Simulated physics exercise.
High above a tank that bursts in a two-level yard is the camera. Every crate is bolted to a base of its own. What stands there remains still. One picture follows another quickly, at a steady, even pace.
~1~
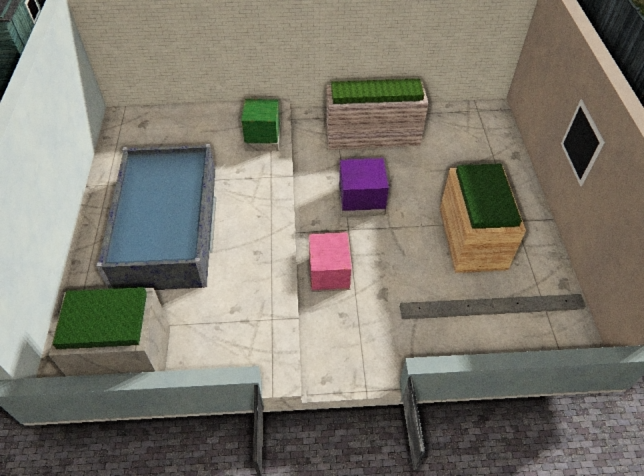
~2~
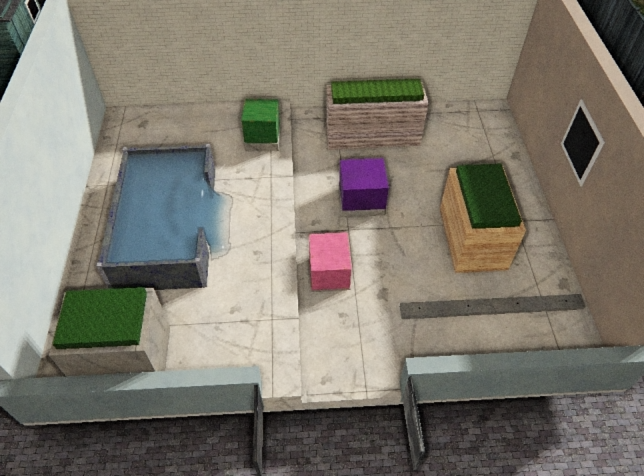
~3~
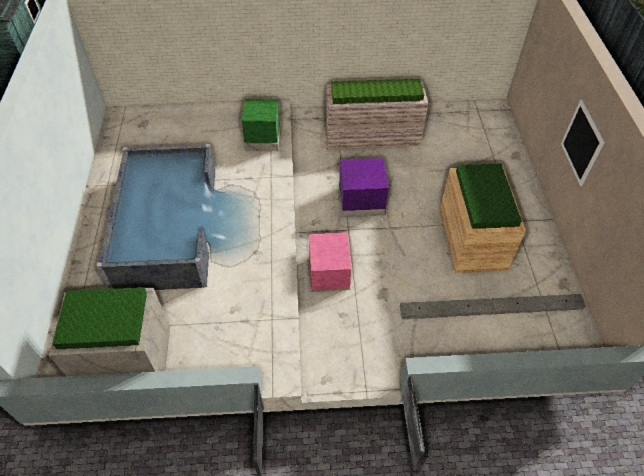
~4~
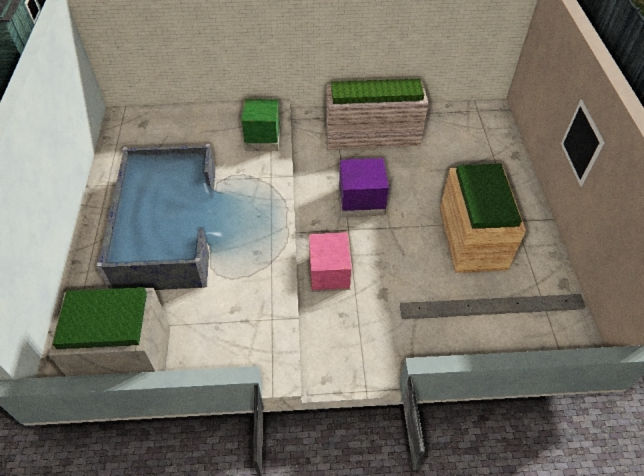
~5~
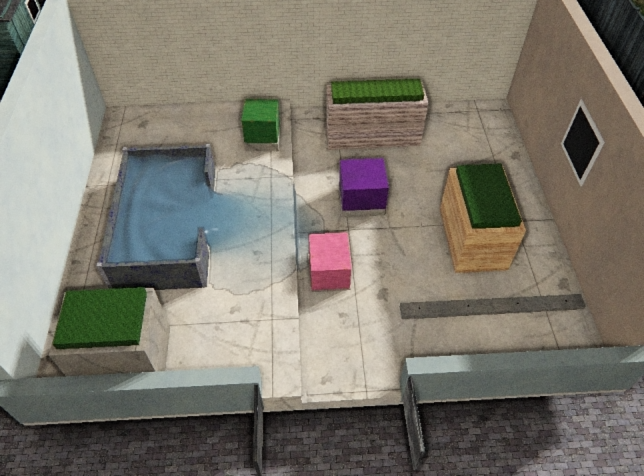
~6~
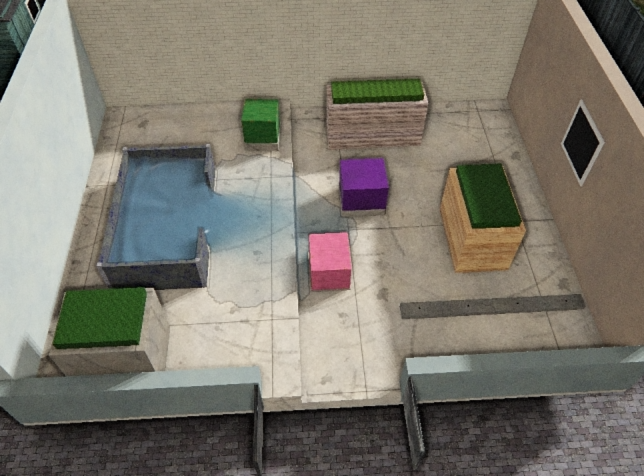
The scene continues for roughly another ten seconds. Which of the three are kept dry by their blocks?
The pink crate ends up wet; the green crate remains dry; the purple crate ends up wet.
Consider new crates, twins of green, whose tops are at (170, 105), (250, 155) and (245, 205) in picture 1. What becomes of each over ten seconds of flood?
So, in the order given: Untouched, flooded, flooded.
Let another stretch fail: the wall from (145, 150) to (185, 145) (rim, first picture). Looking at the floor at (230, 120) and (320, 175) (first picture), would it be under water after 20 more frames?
Point one: Reached by the flood; point two: Reached by the flood.
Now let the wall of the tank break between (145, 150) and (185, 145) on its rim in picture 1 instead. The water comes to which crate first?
It's the green-painted one.
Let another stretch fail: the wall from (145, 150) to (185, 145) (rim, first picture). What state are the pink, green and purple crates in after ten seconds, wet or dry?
Here goes: Pink crate - hit; green crate - left alone; purple crate - left alone.
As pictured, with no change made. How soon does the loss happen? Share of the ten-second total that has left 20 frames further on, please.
Around 30 per cent.
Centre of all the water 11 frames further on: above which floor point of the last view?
The centre of mass sits at about (246, 222).
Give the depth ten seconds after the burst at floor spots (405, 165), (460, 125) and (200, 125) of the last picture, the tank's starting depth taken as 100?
Estimate: 8, 4, 0 %.
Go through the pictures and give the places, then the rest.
The first picture shows still water in the open tank at (160, 204).
In the second picture, water pours out at (206, 217) and has run to (223, 196).
In the third picture, the front is at (245, 256), out from the gap at (206, 219).
In the fourth picture, water pours out at (207, 219) and has run to (284, 234).
In the fifth picture, water pours out at (206, 218) and has run to a hidden place.
In the sixth picture, water pours out at (206, 218) and has run to (353, 232).
A moment on, water covers 20 % of the floor; the pink crate water round its plinth, the green crate water round its plinth, the purple crate water round its plinth.
Next, water covers 30 % of the floor; the pink crate water round its plinth, the green crate water round its plinth, the purple crate water round its plinth.
Then, water covers 45 % of the floor; the pink crate water round its plinth, the green crate water round its plinth, the purple crate water round its plinth.
Later, water covers 60 % of the floor; the pink crate water round its plinth, the green crate water round its plinth, the purple crate water round its plinth.
In the end, water covers 65 % of the floor; the pink crate was topped, the green crate stayed above the water, the purple crate was topped.
